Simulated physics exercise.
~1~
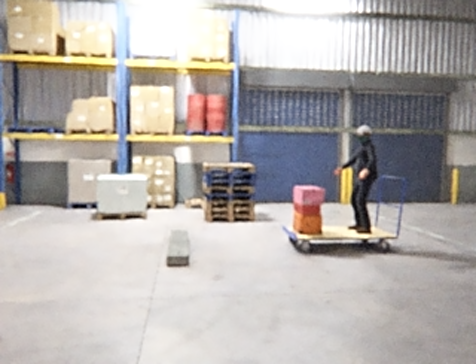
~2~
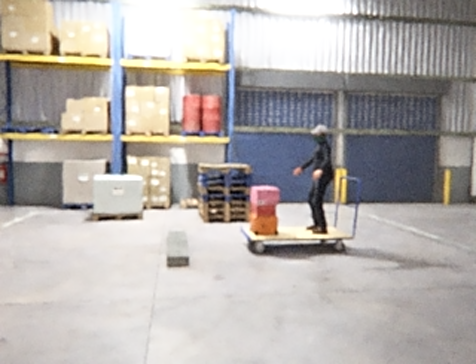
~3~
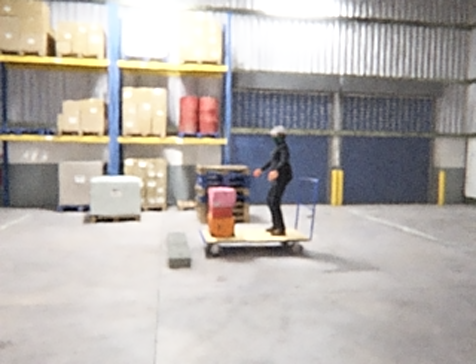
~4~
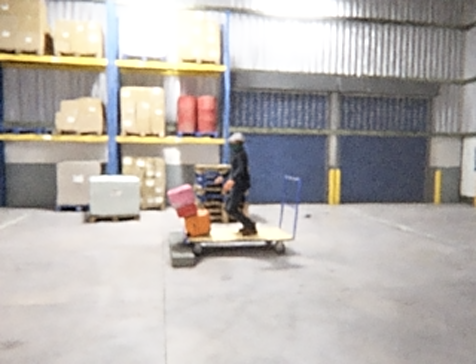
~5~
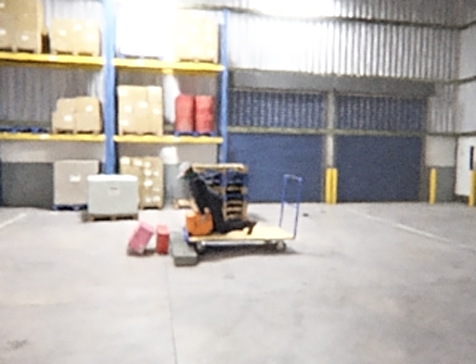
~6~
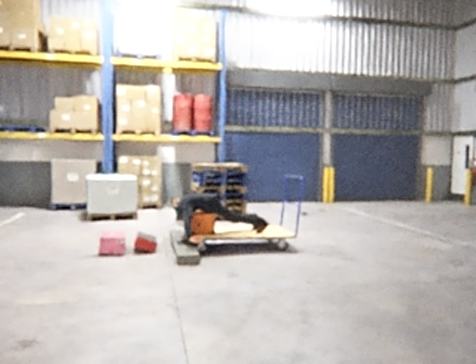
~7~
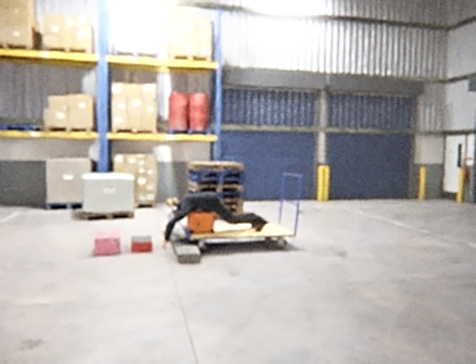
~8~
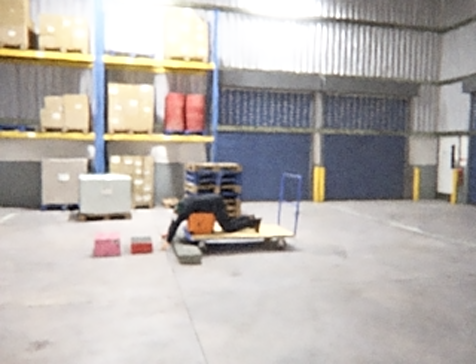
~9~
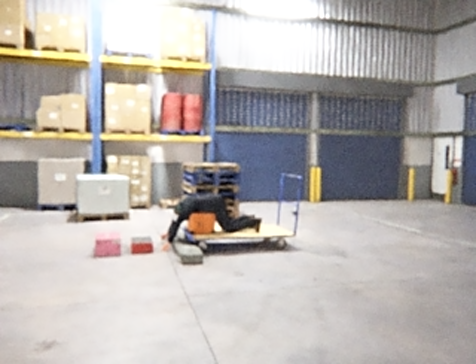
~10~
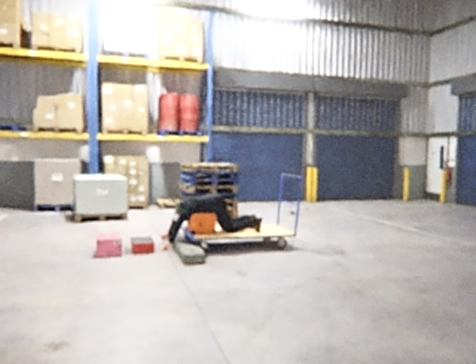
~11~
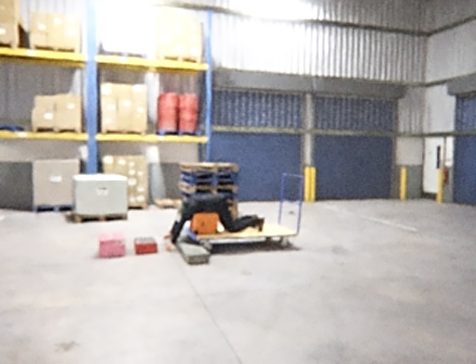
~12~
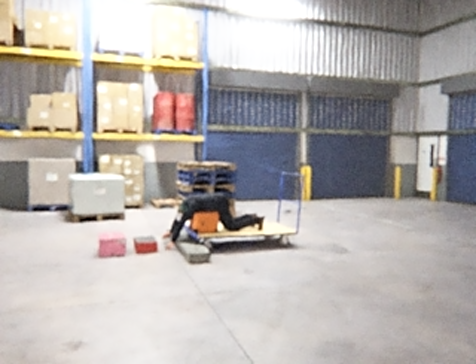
A person standing on a flat trolley rolled left across a warehouse until it stopped dead at a low kerb, throwing the pink and red boxes onto the floor beyond, while the rider toppled forward over the orange case and stayed slumped there.
